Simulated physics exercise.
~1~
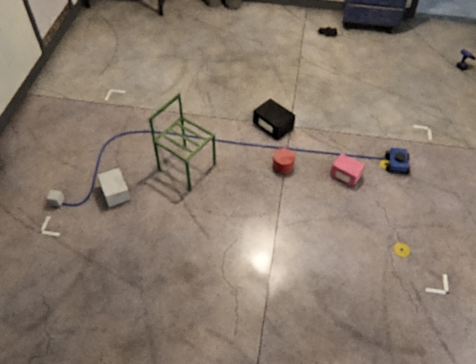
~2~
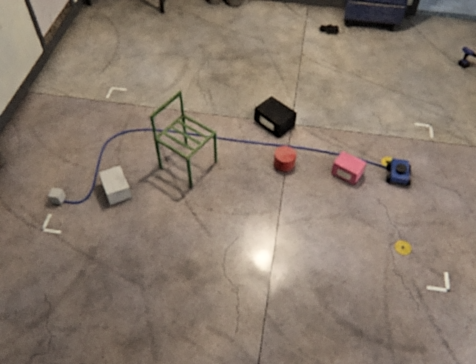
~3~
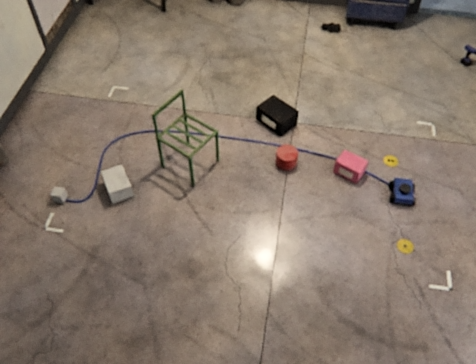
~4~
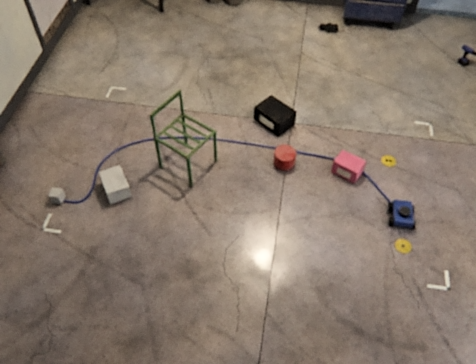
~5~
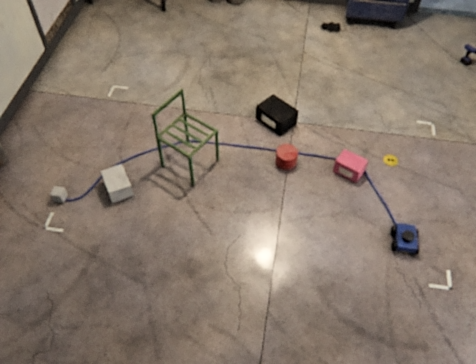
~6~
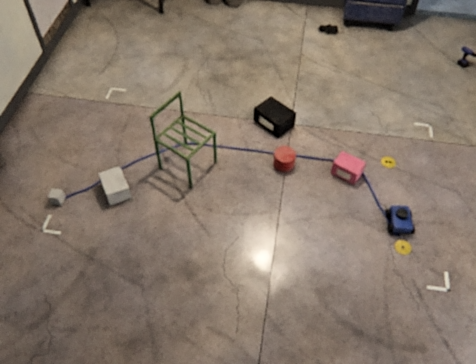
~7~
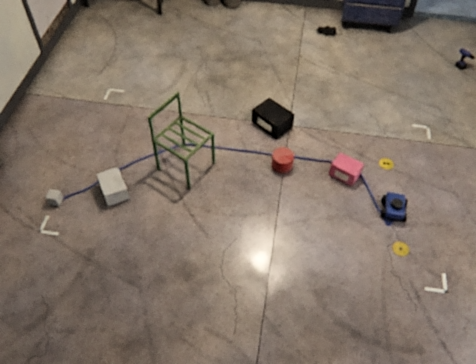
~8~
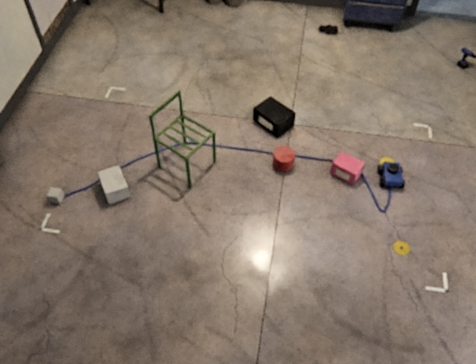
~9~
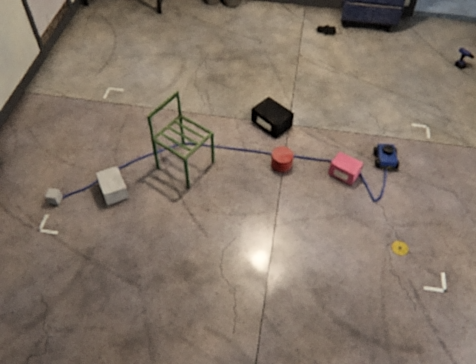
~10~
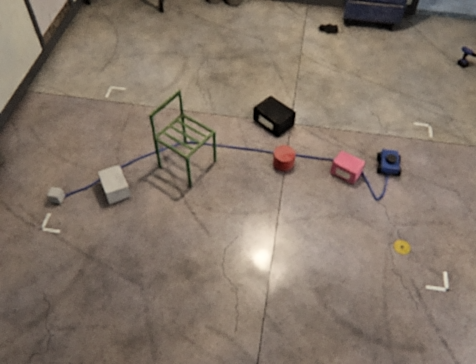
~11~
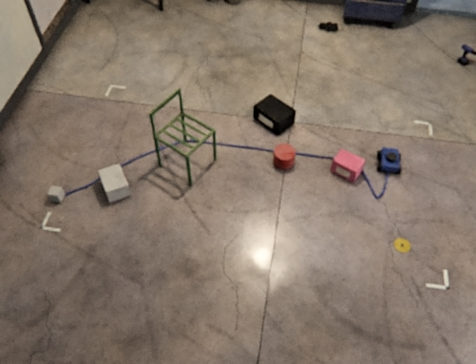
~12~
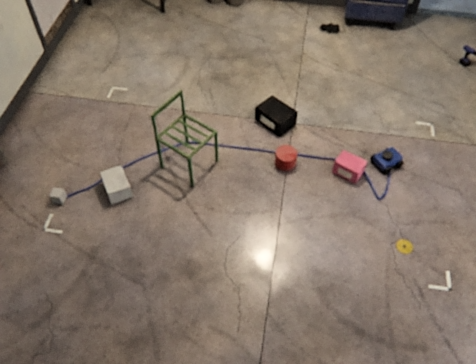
We see a small blue cart trailing a blue cord past a pink carton, red tub, green chair and white crate, driving toward the nearer yellow mark as the cord straightens, then returning to the farther mark and stopping with the cord looped beside it, every object still in place.
